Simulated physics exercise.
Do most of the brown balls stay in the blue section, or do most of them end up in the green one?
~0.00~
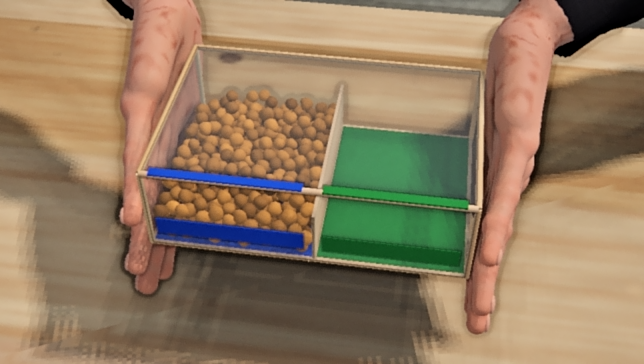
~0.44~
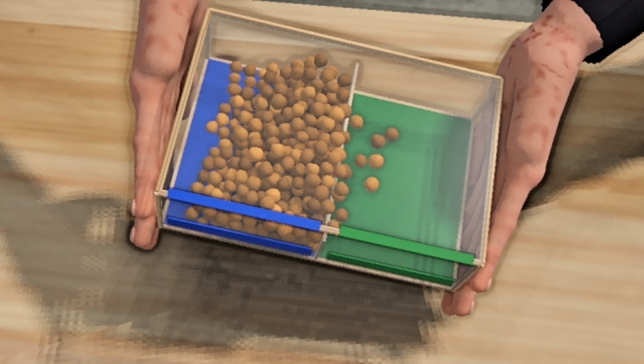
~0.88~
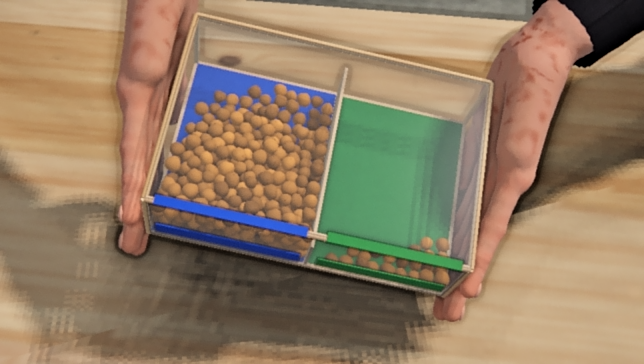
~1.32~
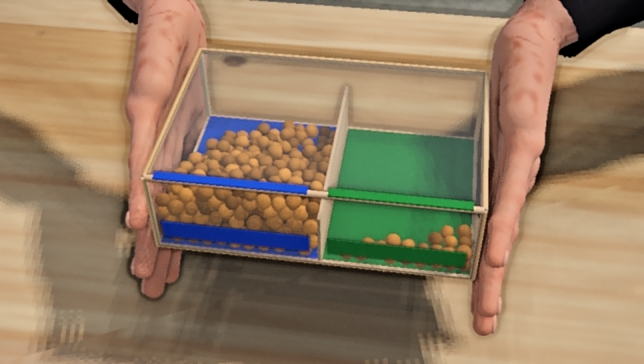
Most of the brown balls stay in the blue section on the left. Only a small group ends up in the green section.
